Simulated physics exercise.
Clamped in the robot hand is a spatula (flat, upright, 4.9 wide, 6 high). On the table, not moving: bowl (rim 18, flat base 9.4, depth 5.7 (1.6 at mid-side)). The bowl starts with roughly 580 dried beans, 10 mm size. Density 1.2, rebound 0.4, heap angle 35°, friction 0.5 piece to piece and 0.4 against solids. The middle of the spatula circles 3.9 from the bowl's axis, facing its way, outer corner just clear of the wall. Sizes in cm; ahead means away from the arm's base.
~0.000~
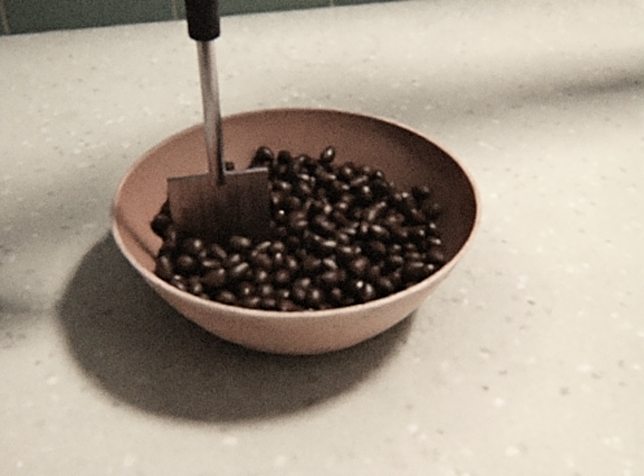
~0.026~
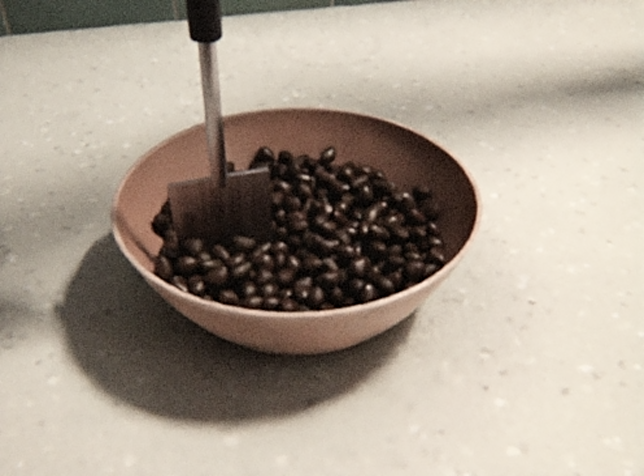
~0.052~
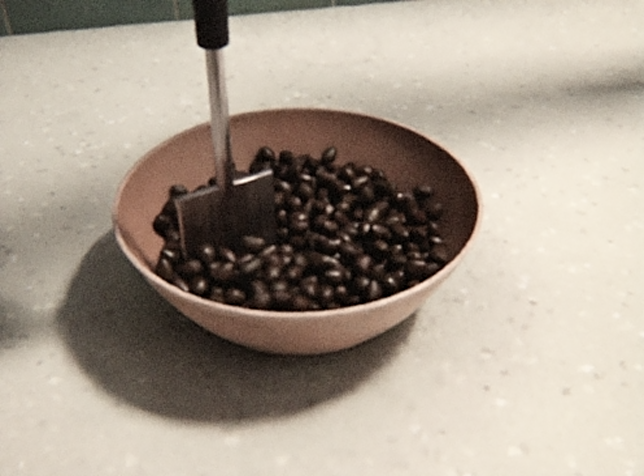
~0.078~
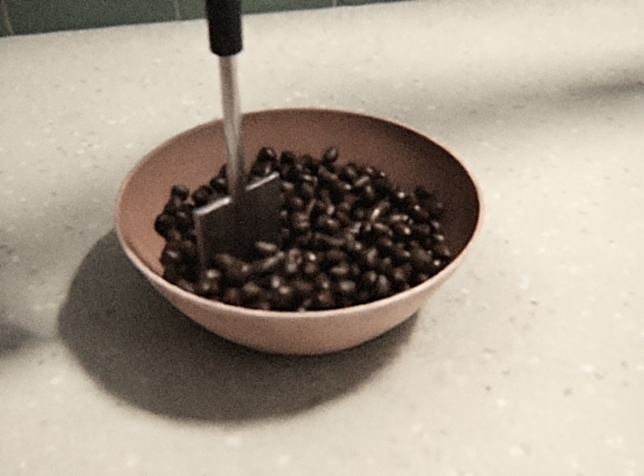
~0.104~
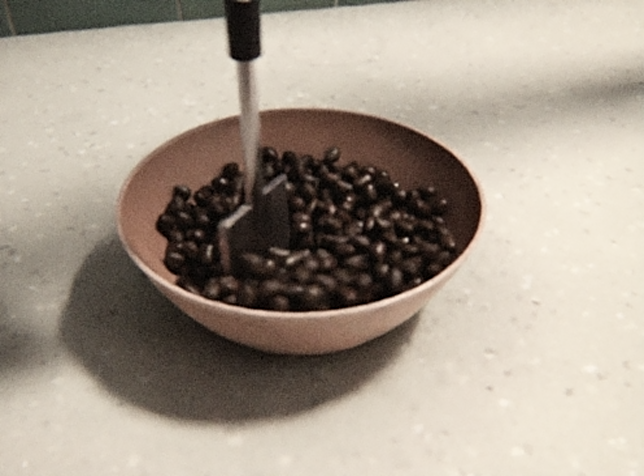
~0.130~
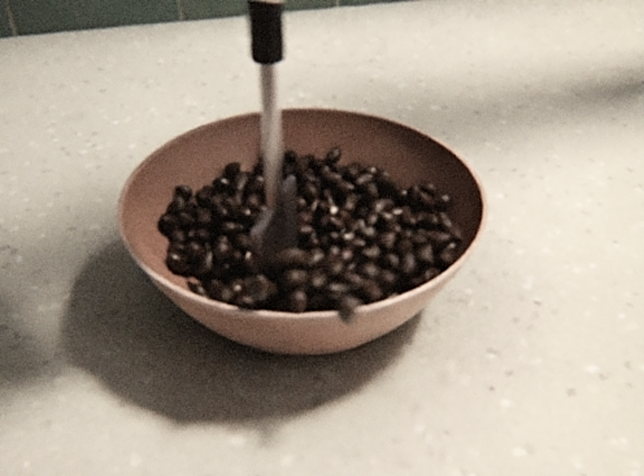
On a speckled pale countertop, a dark-handled spatula stands in a pinkish-brown bowl of dark beans, then moves a short way right and toward the viewer, its blade turning edge-on as it pushes through and shifts the beans.
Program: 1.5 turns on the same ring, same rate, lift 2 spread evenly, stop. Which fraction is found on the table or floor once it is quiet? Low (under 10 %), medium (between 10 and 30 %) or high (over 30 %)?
A medium share, between 10 and 30 %, ends on the table or floor.
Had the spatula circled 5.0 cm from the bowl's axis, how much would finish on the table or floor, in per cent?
Then about 10 per cent.
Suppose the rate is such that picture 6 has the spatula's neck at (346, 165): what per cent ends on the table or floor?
About 40 per cent.
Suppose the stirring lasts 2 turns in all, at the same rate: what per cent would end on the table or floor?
Then about 20 per cent.
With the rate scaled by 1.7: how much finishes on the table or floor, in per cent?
Some 40 per cent.
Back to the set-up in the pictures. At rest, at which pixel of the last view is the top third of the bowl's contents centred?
Around (350, 225).
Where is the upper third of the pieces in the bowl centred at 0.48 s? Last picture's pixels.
At about (278, 151).
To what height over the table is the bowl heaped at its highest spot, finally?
Some 6.5 cm.
By 0.48 s, 247° round, highest piece 9 above the table; 503 in the bowl, 53 on the table or floor, 20 in flight or on the tool.
By 0.83 s, 75° round, highest piece 8 above the table; 458 in the bowl, 117 on the table or floor, 1 in flight or on the tool.
By 1.20 s, 180° round, highest piece 6 above the table; 457 in the bowl, 119 on the table or floor.
By 1.90 s, 180° round, highest piece 6 above the table; 457 in the bowl, 119 on the table or floor.
Final count, 457 in the bowl, 119 on the table or floor. That is 21 % on the table or floor.
